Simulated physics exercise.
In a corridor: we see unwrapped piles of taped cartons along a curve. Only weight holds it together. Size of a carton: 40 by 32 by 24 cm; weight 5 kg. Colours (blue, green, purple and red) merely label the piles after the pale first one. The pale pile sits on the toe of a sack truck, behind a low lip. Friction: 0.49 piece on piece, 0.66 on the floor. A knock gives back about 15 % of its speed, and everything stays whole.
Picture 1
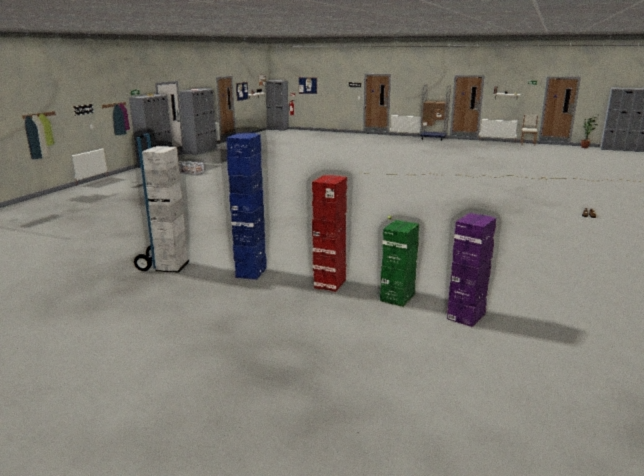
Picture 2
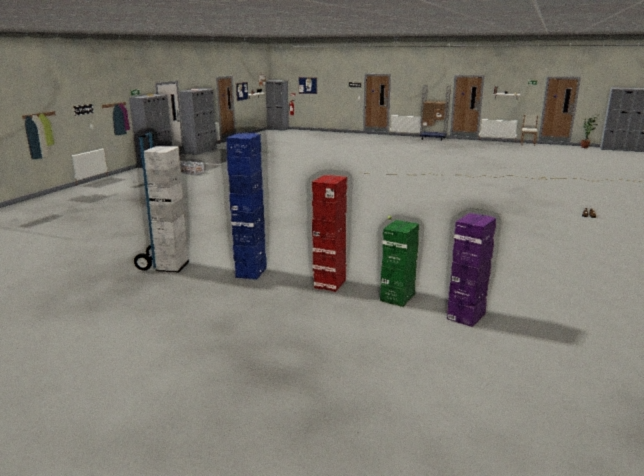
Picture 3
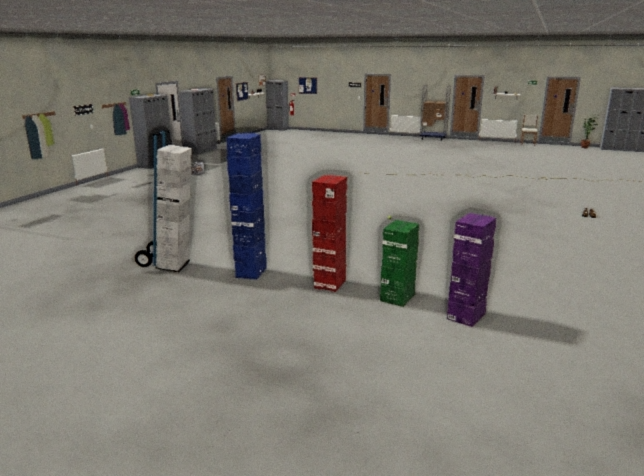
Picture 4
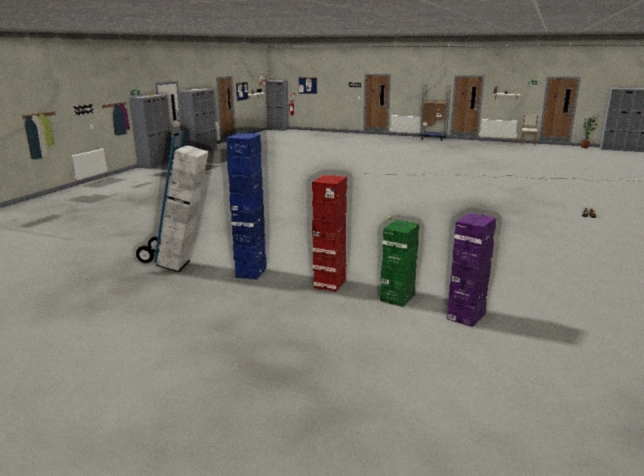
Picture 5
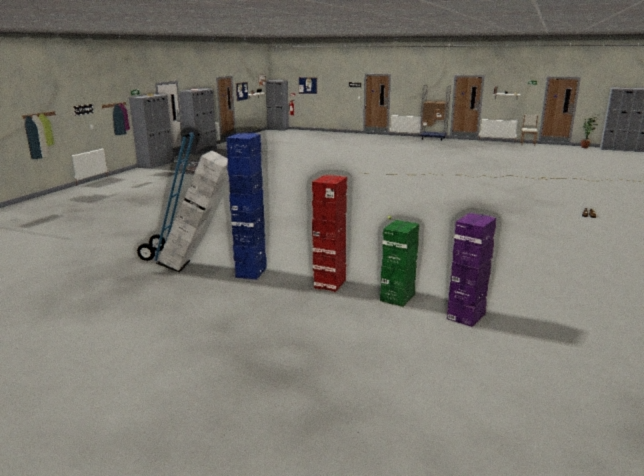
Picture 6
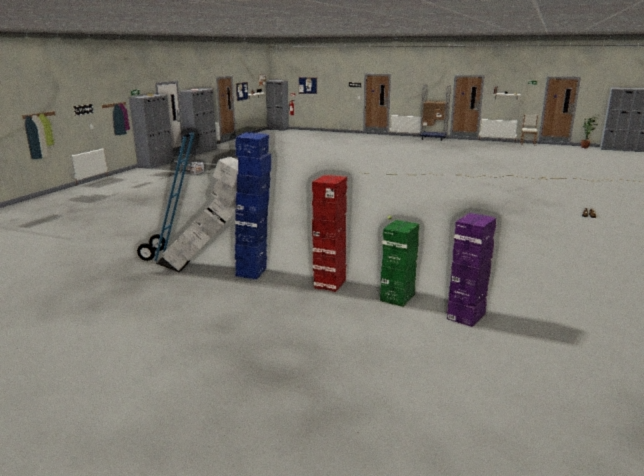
The footage shows a hand truck tilting forward beside a row of stacked cartons, the white stack on it leaning right until it meets the blue stack, which tilts slightly, while the red, green and purple stacks stay upright.
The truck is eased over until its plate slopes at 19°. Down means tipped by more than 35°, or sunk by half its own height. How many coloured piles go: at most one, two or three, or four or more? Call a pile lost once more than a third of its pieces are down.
The toll is four or more.
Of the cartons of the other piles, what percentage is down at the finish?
About 85 per cent.
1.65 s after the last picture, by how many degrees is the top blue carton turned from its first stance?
Roughly 110°.
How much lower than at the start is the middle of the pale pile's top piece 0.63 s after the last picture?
Roughly 70 cm.
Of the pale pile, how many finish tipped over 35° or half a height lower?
7 pale pieces.
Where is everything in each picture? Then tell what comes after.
In the first picture (each place is the centre of the face we see best), truck frame (142, 166) 0° forward; top blue carton (238, 148); top red carton (324, 192); the others all in place.
The second picture shows truck frame (144, 165) 1° forward; top blue carton (238, 148).
The third picture shows truck frame (155, 163) 7° forward, top of the pale pile leaning 7°; top blue carton (238, 148); the others all in place.
The fourth picture shows truck frame (170, 163) 15° forward, top of the pale pile leaning 15°; top blue carton (238, 148); the others all in place.
The fifth picture shows truck frame (179, 163) 19° forward, top of the pale pile leaning 27°; top blue carton (238, 148); the others all in place.
The sixth picture shows truck frame (179, 163) 19° forward, top of the pale pile leaning 25°; top blue carton (247, 148) tilted 4°; top red carton (324, 192); 8 have shifted.
Then, 0.63 s later than the last frame, 7 of the pale pile down; 7 of the 23 other cartons down; top blue carton tilted 19°, 18 cm lower; top red carton tilted 3°.
Then, 1.65 s later than the last frame, 7 of the pale pile down; 12 of the 23 other cartons down; top blue carton on its side; top red carton tilted 40°, 32 cm lower.
When it is over, 7 of the pale pile down; 20 of the 23 other cartons down; top purple carton upside down; top blue carton on its side. Wrecked, blue, green, purple and red. In pixels of the last frame, middles, top blue carton near (475, 282).
